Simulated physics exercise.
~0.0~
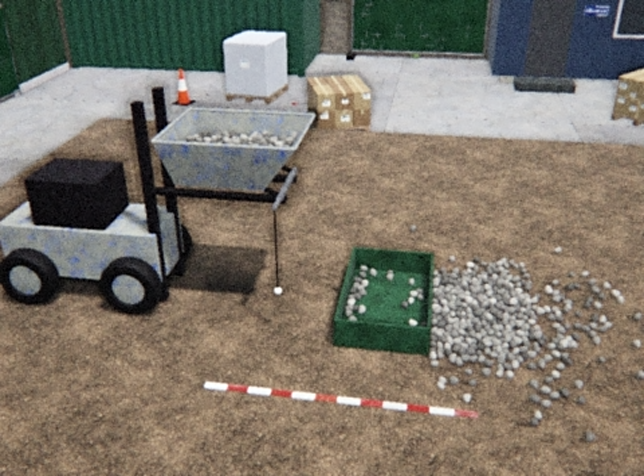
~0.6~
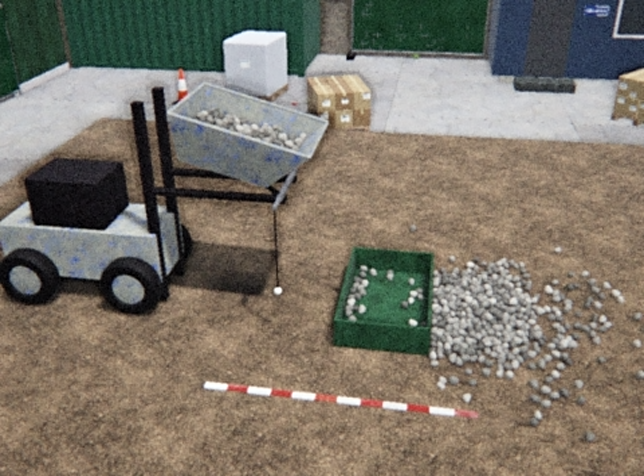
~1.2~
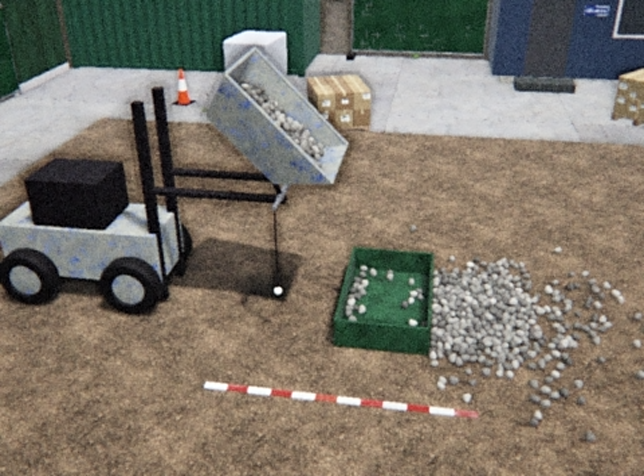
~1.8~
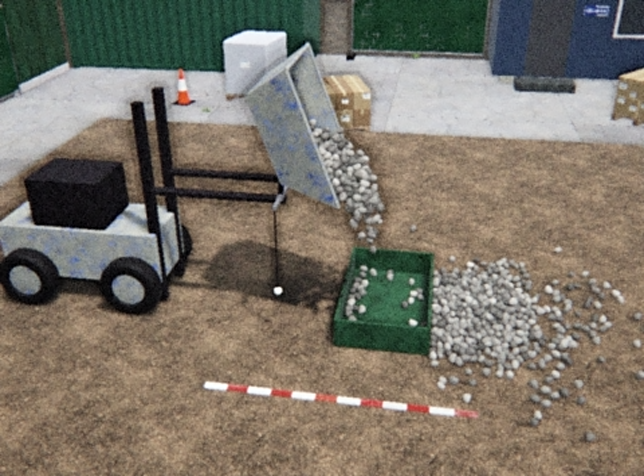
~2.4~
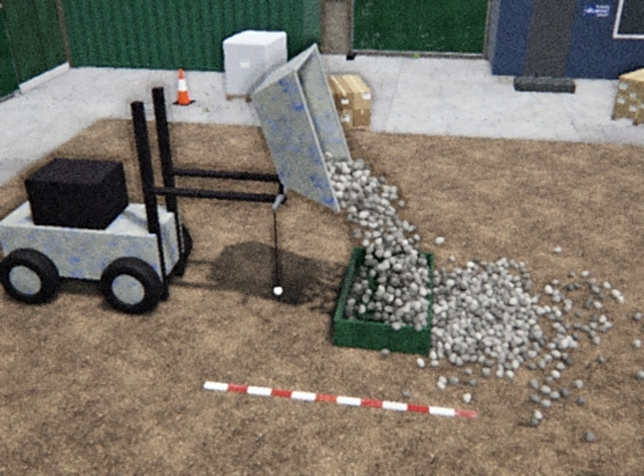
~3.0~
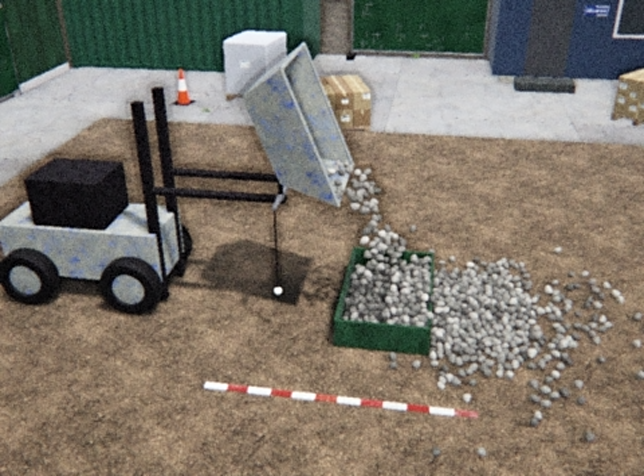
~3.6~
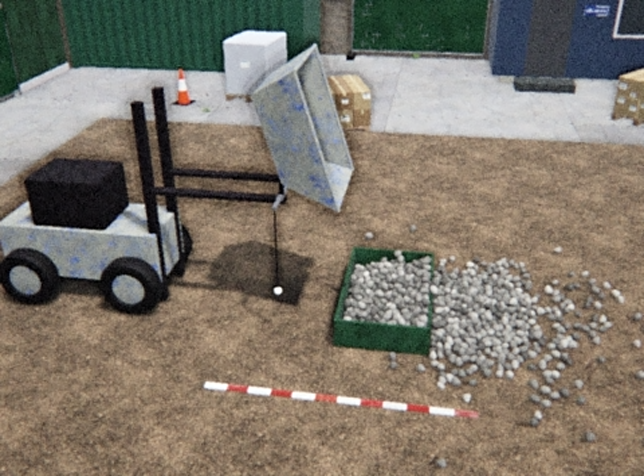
A skip full of round, pale stones, carried on the forks of a small truck at the left, begins to tip forward toward the right. It tilts steadily until it stands steeply, while the truck stays put and an earlier heap lies beside a green bin holding only a few stones. The stones then slide over the lip and pour down into the bin. With the skip still steep, the stream thins to a last few stones. Finally the skip hangs empty, the bin is filled with stones, and the heap still spreads to its right.
